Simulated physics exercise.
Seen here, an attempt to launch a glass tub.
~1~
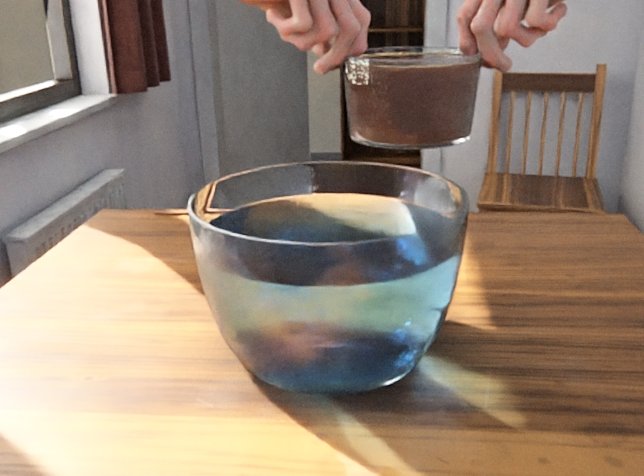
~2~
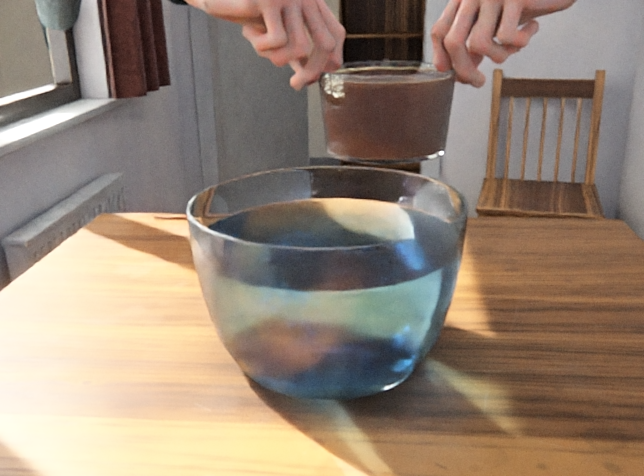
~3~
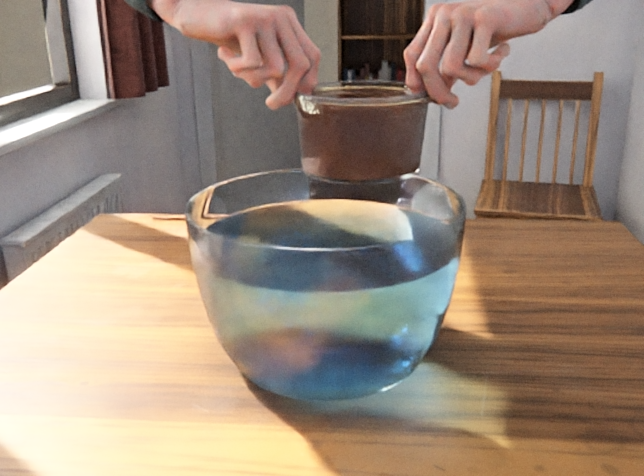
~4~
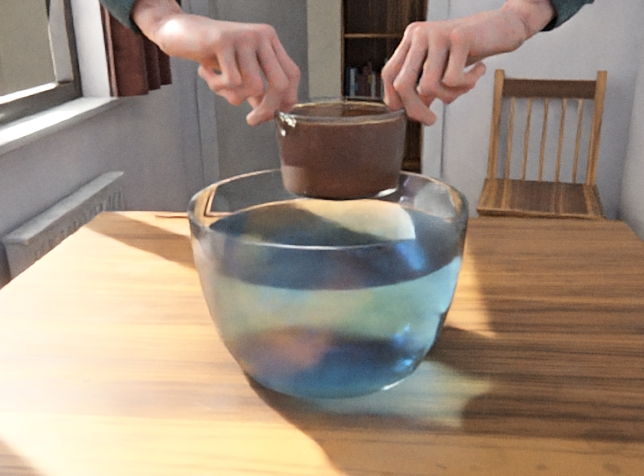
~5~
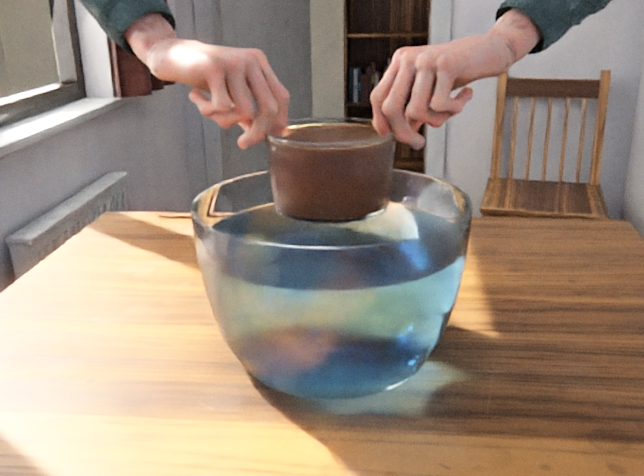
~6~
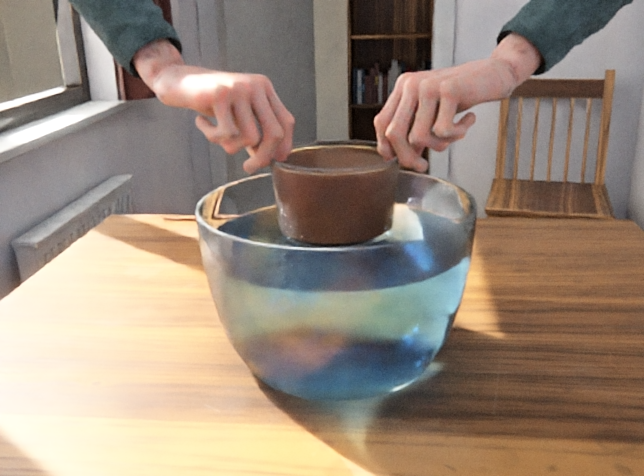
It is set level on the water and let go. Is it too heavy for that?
Once free, it goes under.
Shortly, the tub dips into the water.
Then, water pours in over its rim.
At the finish, the tub lies on the bottom.
